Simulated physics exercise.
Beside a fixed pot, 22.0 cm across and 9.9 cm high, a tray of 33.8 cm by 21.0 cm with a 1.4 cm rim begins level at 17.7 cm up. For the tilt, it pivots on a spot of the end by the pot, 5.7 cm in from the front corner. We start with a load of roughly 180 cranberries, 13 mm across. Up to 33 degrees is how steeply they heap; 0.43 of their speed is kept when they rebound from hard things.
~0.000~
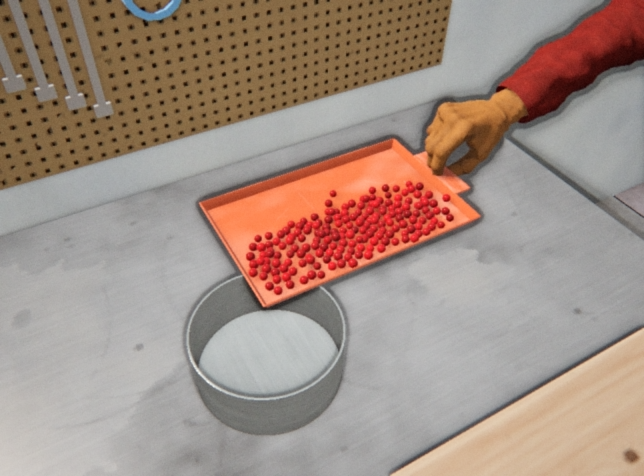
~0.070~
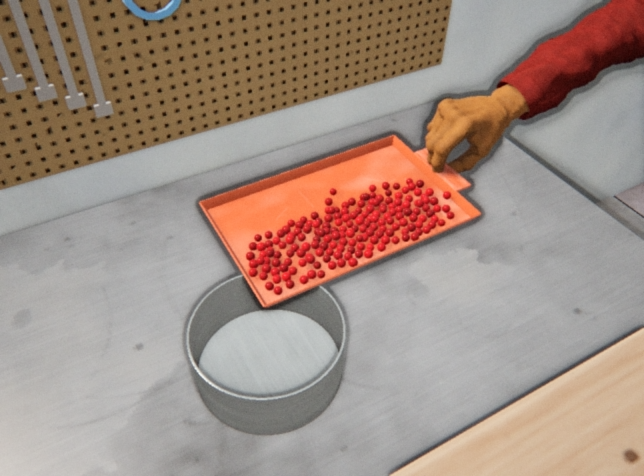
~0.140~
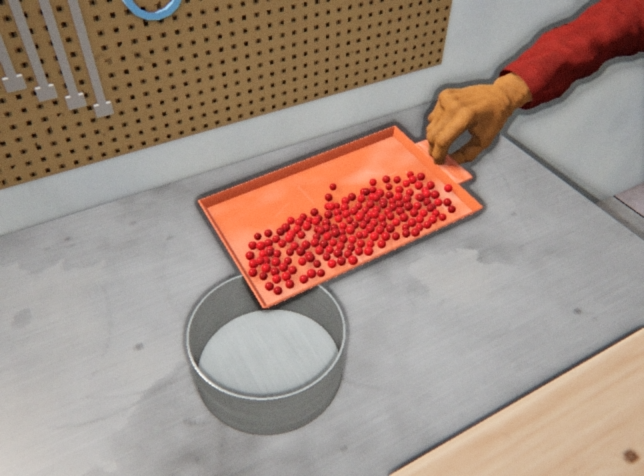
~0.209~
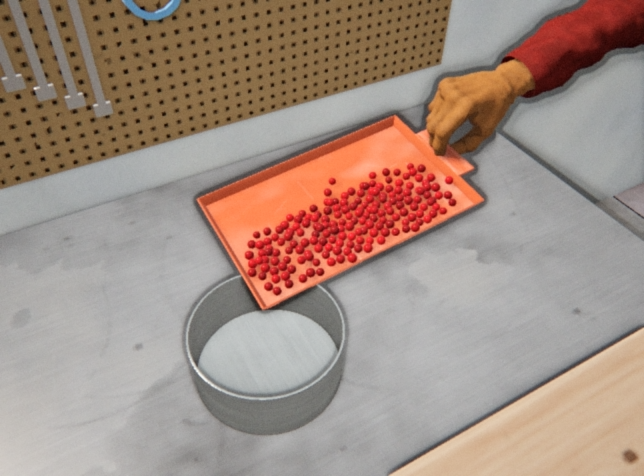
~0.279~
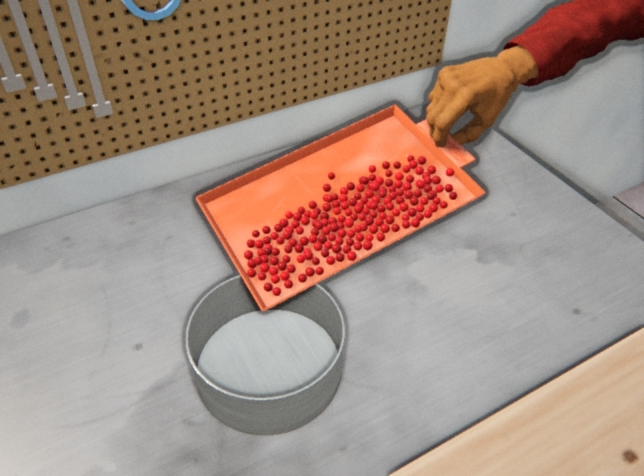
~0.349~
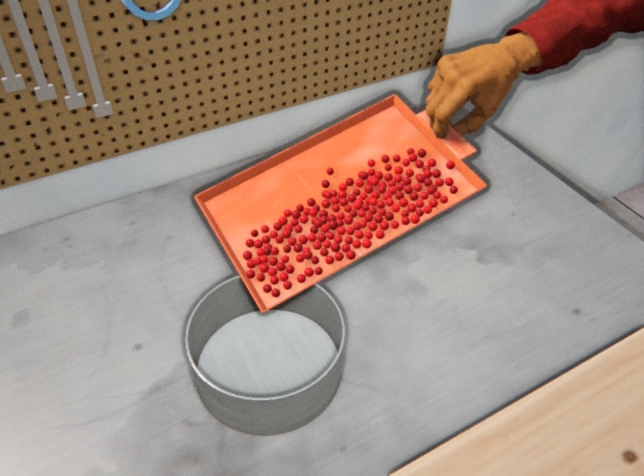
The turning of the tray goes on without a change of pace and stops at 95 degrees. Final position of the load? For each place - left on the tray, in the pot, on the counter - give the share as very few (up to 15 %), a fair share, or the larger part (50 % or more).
Tray: Very few; pot: The larger part; counter: Very few.
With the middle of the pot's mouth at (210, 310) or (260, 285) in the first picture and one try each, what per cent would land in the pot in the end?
Around 55 per cent, then around 30 per cent.
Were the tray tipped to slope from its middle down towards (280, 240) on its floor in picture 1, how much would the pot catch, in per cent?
Some 65 per cent.
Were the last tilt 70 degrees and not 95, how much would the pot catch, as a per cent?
Estimate: Roughly 100 percent.
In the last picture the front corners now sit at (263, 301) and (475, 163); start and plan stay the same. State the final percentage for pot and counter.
Per cent by place - pot 55, counter 45.
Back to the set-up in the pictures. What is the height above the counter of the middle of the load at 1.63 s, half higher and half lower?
Median height: Approx. 2 cm.
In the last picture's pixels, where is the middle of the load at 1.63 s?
Expected load position: Near (244, 388).
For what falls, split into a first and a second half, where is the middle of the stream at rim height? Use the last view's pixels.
Around (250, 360), then (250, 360).
After 1.12 s, tilt 52 degrees; the tray holds 95 %, the pot 0 %.
Then, at 1.63 s, tilt 77 degrees; the tray holds 10 %, the pot 80 %.
After 2.20 s, tilt 95 degrees; the tray holds 0 %, the pot 100 %.
By 2.6 s all is still; tray 0 %, pot 100 %, counter 0 %.
